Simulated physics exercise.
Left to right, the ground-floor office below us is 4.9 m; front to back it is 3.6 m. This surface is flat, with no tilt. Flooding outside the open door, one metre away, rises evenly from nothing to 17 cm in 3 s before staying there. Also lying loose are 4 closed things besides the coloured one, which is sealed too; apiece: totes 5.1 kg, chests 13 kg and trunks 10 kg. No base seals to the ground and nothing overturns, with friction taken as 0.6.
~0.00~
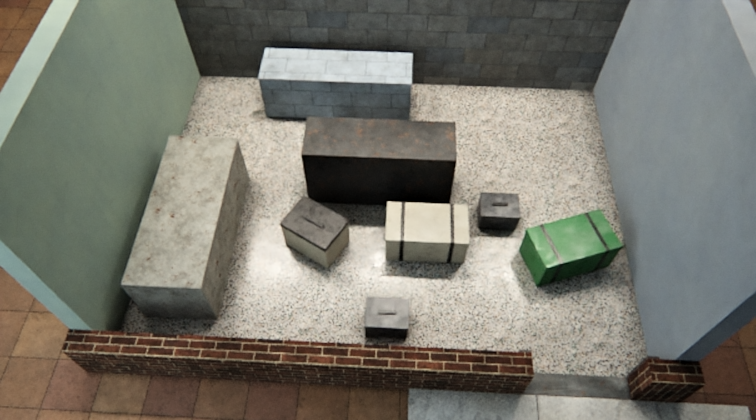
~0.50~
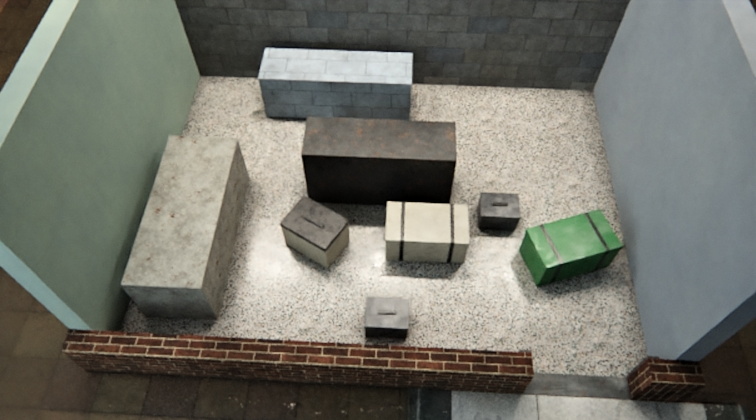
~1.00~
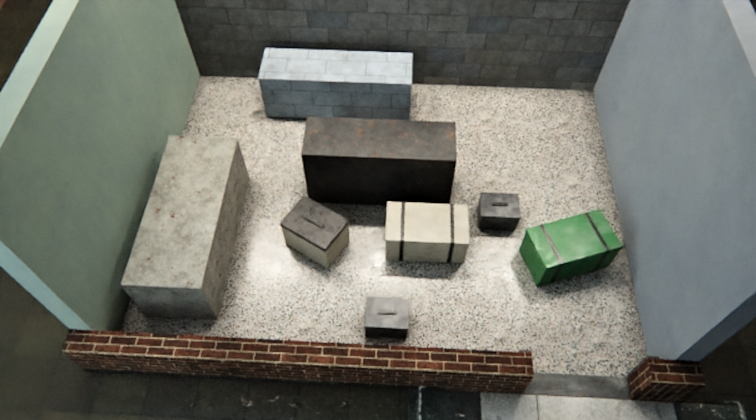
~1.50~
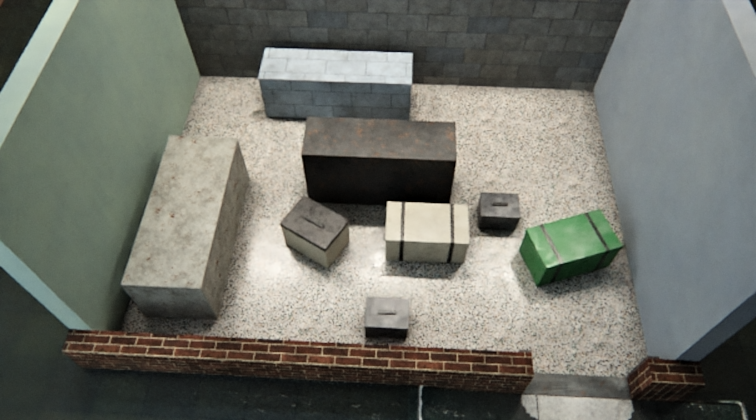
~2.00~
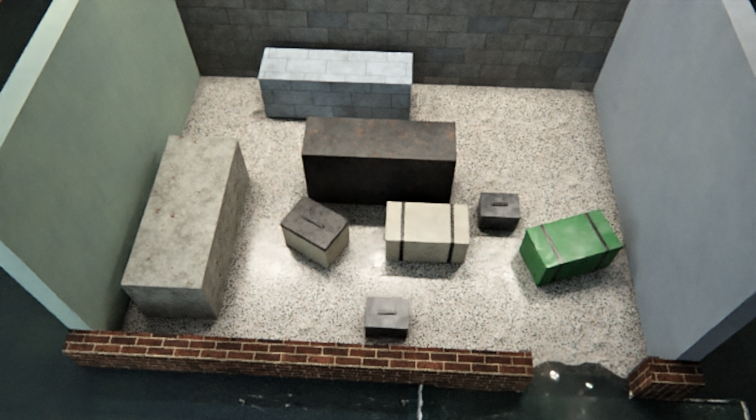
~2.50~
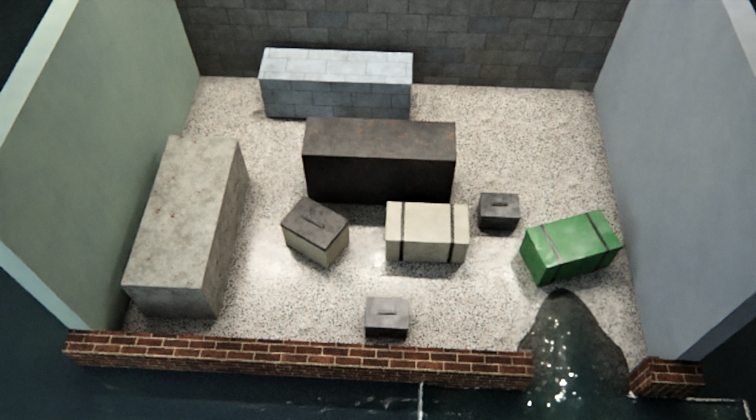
Dark water spreads over the tiled ground outside the brick sill, covering the paving in front of the doorway. It then slips through the gap at the lower right and reaches across the speckled floor toward the green trunk, while the trunk and the other boxes stay still.
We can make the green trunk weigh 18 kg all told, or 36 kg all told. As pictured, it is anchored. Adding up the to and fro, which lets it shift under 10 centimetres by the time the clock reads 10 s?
Neither mass suffices.
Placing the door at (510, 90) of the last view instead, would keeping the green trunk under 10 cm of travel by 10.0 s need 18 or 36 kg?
There just the heavier succeeds.
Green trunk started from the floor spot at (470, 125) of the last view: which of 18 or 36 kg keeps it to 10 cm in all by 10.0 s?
No load works.
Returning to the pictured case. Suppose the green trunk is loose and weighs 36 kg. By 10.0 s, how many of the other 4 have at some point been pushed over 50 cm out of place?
2 of them.
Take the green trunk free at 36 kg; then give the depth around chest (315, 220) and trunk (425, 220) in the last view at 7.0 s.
First roughly 4 cm, second roughly 7 cm.
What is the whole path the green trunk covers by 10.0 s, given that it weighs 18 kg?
Around 350 centimetres in total.
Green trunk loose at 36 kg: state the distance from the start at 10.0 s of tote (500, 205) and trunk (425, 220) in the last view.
One is off by 20 cm, the other by 120 cm, in the order asked.
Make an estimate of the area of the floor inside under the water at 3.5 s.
Roughly 2.0 m2.
After 3.5 s the green trunk would be 9 cm from its start with 18 kg and 0 cm from its start with 36 kg; 5 cm of water round it then.
After 4.5 s the green trunk would be 63 cm from its start with 18 kg and 16 cm from its start with 36 kg; 7 cm of water round it then.
After 7.0 s the green trunk would be 203 cm from its start with 18 kg and 32 cm from its start with 36 kg; 6 cm of water round it then.
After 10.0 s the green trunk would be 223 cm from its start with 18 kg and 34 cm from its start with 36 kg; 6 cm of water round it then.
